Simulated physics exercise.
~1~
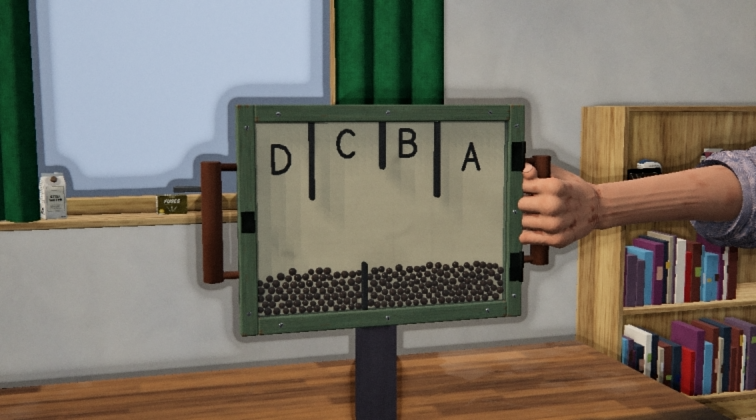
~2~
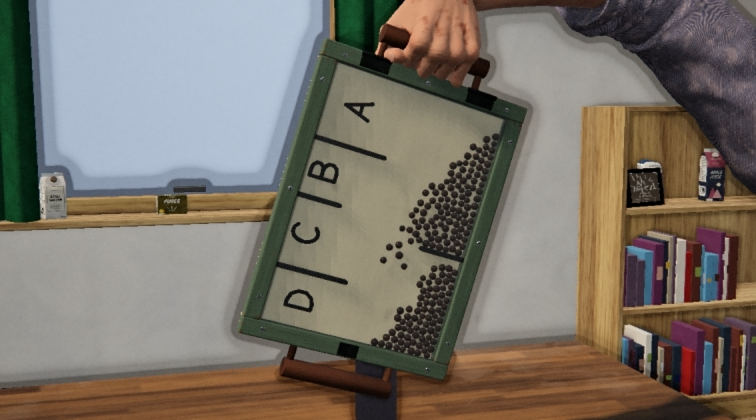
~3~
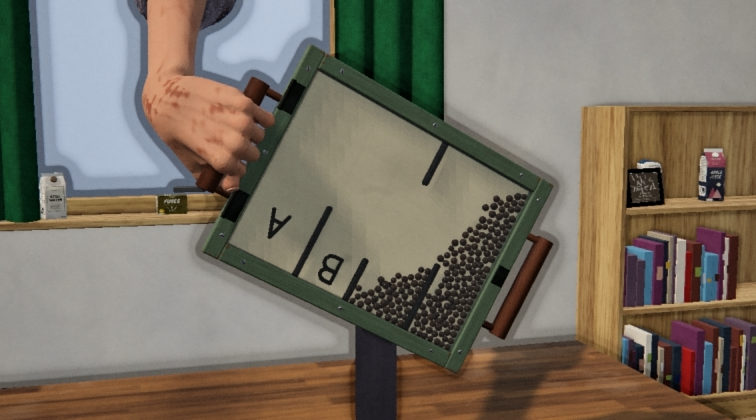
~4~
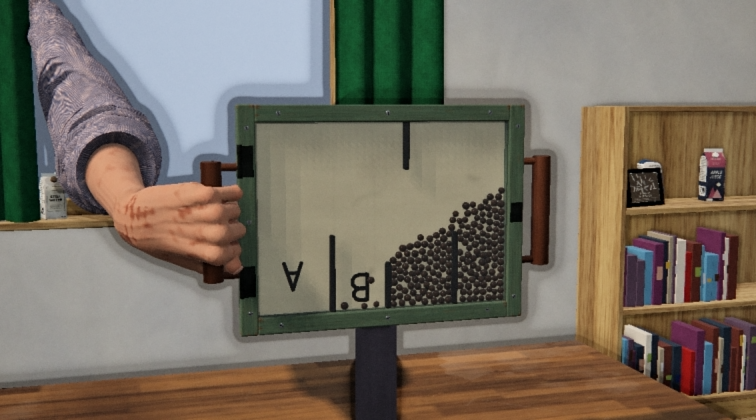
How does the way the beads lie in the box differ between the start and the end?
At the start the beads lie in a low, fairly even layer along the bottom of the box. At the end they are piled up toward the right side, with the heap reaching higher and the left side left bare.
